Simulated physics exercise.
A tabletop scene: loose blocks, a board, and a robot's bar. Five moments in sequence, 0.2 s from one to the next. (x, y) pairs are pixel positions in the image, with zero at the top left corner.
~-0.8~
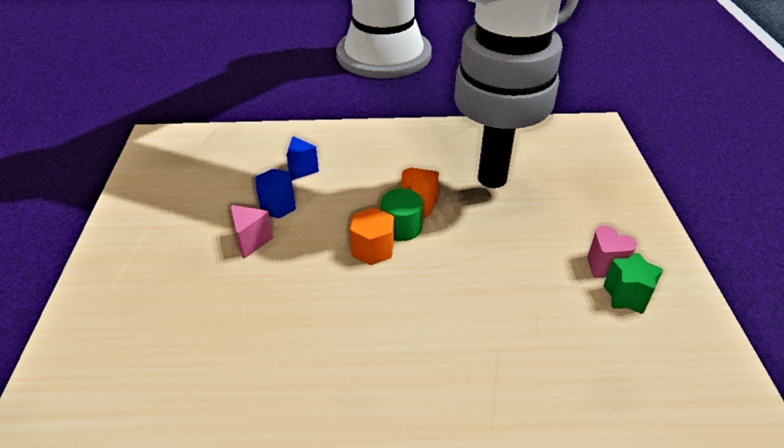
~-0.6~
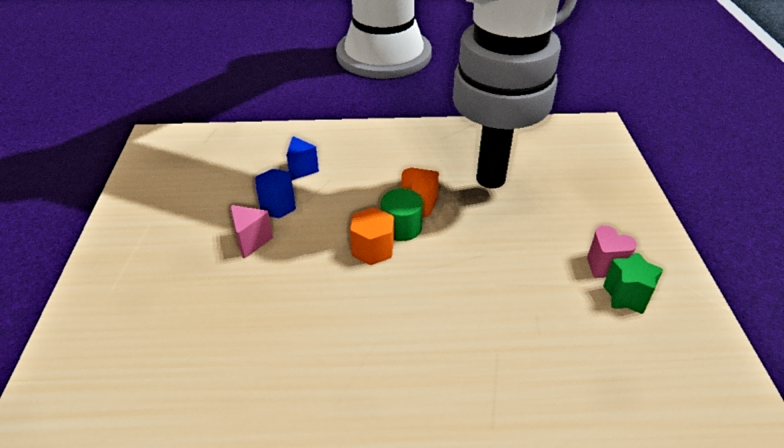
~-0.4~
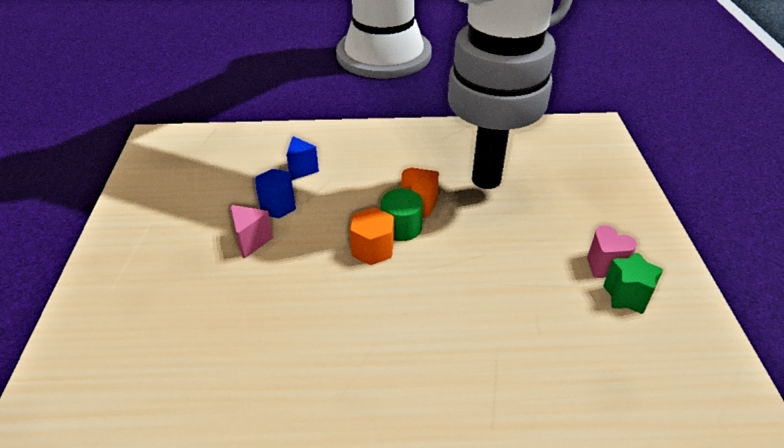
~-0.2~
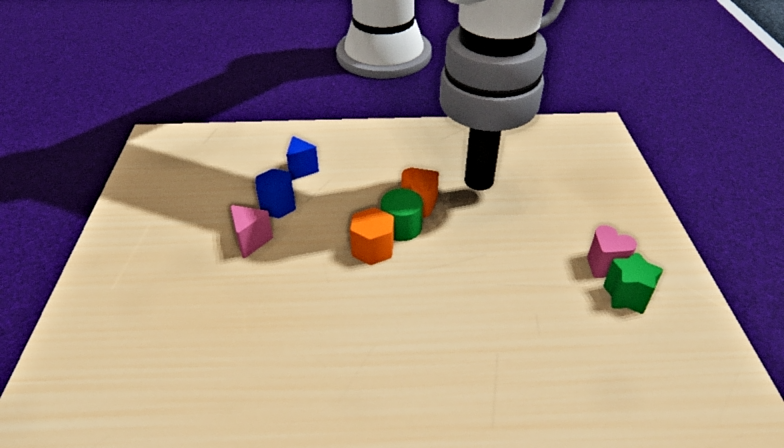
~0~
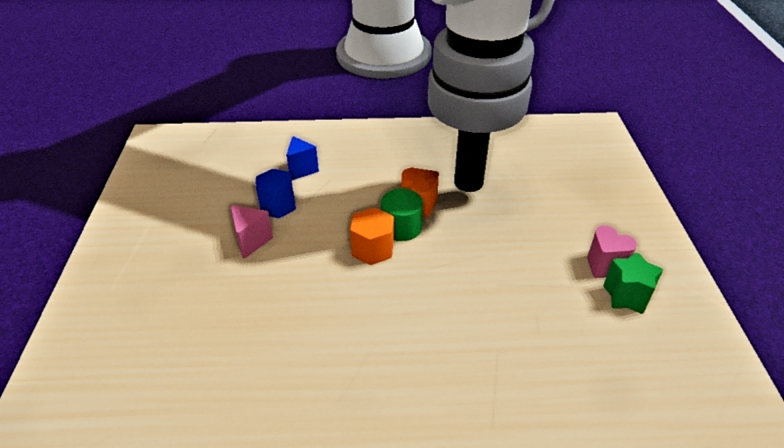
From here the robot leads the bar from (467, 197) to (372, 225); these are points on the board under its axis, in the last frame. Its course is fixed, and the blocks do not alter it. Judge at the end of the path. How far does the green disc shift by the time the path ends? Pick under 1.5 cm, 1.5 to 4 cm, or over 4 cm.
It will fall in the top band, over 4 cm.
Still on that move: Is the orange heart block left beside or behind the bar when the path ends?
Yes, that is what happens.
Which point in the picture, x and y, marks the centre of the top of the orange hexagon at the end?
My best guess is (350, 247).
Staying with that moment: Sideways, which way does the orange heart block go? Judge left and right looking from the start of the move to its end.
The right.
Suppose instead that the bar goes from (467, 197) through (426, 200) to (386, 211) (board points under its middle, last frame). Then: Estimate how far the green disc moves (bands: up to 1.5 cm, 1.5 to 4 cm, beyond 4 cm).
It moves between 1.5 and 4 cm.
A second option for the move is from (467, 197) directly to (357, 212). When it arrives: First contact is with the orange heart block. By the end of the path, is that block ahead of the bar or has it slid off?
My prediction: In front.
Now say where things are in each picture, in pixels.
Lower end of the bar (492, 180), tops of blocks, orange hexagon (372, 222), green disc (402, 201), orange heart block (421, 178), in the first picture.
Bar (491, 180), blocks as before, in the second picture.
Bar (486, 180), blocks as before, in the third picture.
Bar (479, 182), blocks as before, in the fourth picture.
Bar (469, 183), orange hexagon (372, 222), green disc (402, 201), orange heart block (421, 178), in the fifth picture.
What follows on the original path. One third of the way, bar (437, 192); green disc (398, 202); orange heart block (406, 177), turned 20° anticlockwise.
Two thirds of the way, bar (404, 201); orange hexagon (362, 234); green disc (377, 205); orange heart block (382, 175), turned 20° clockwise.
At the end, bar (372, 211); orange hexagon (350, 247), turned 50° anticlockwise; green disc (344, 217); orange heart block (373, 176), turned 55° clockwise.
